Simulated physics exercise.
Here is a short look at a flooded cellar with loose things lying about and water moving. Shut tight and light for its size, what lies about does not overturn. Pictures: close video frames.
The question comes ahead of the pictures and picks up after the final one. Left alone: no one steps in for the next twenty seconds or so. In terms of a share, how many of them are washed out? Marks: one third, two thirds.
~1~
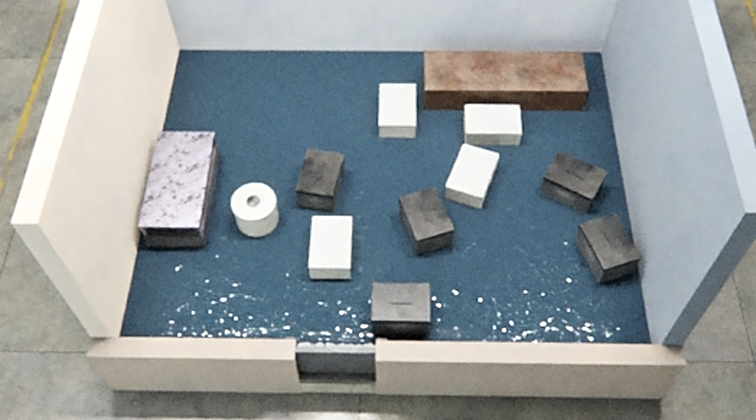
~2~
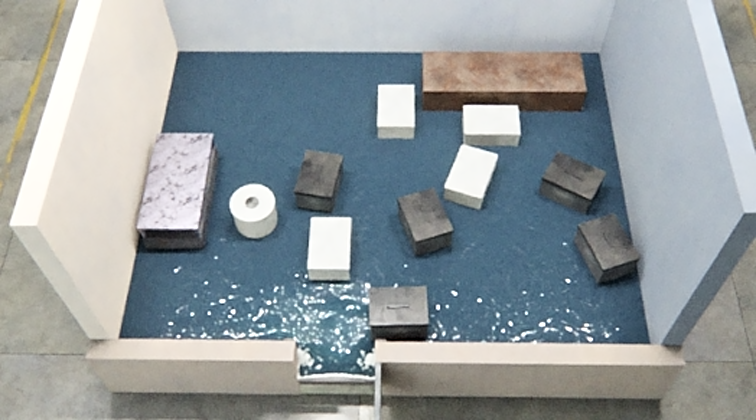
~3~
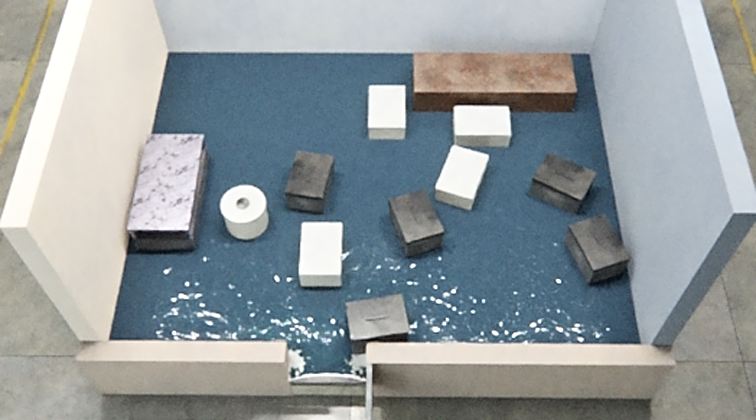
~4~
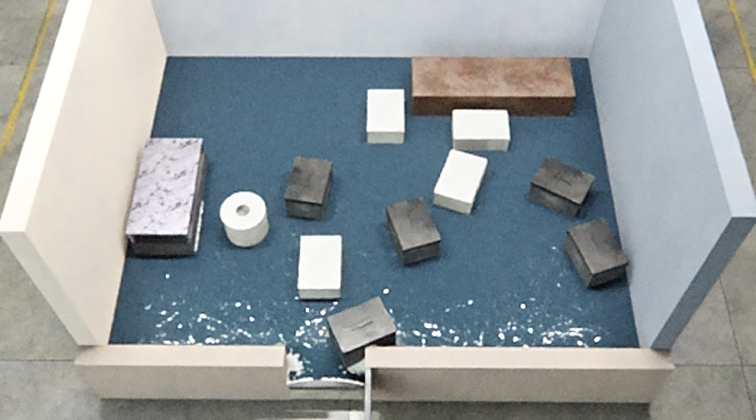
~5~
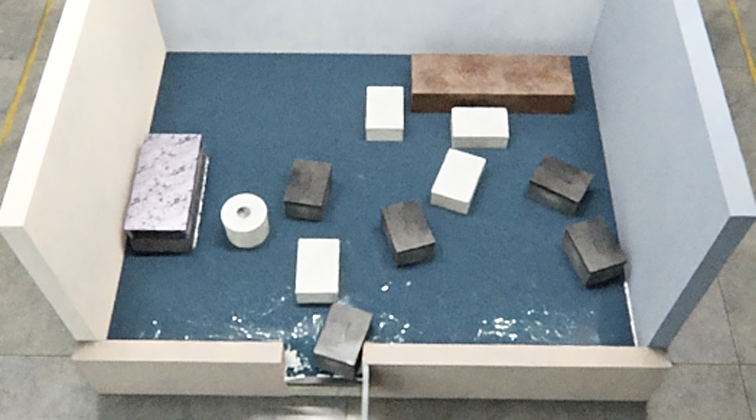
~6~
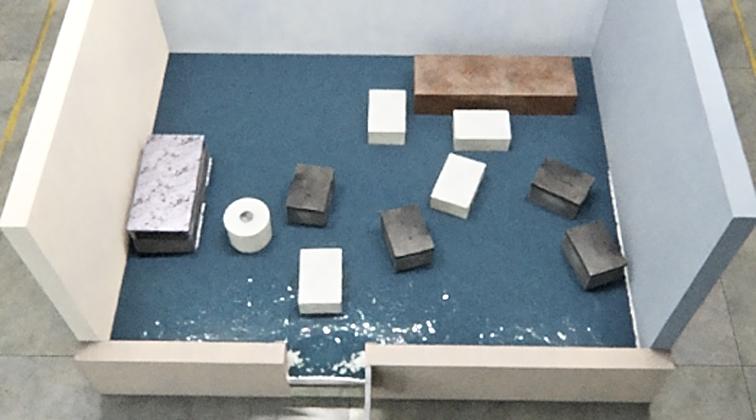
Fraction: One third to two thirds.
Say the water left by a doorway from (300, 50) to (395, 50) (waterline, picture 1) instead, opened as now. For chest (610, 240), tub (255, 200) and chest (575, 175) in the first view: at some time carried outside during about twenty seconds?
Each in turn: Never leaves, exits, never leaves.
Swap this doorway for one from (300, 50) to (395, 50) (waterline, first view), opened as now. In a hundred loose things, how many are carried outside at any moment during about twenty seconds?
70 %.
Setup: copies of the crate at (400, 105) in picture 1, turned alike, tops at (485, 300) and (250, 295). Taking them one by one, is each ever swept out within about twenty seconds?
Taking them in order, the first is lost through the gap and the second is lost through the gap.
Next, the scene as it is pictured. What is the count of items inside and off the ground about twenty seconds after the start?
Counted: 4.
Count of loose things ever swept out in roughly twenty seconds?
That adds up to 6.
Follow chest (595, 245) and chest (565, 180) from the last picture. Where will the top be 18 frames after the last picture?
Approximately (581, 269), then (551, 207).
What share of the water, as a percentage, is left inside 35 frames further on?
Close to 62 percent of it stays.
A moment on, 2 of 10 are out; 8 afloat.
Next, 3 of 10 are out; 7 afloat.
Later, 5 of 10 are out; 5 afloat.
In the end, 6 of 10 are out; 4 afloat.
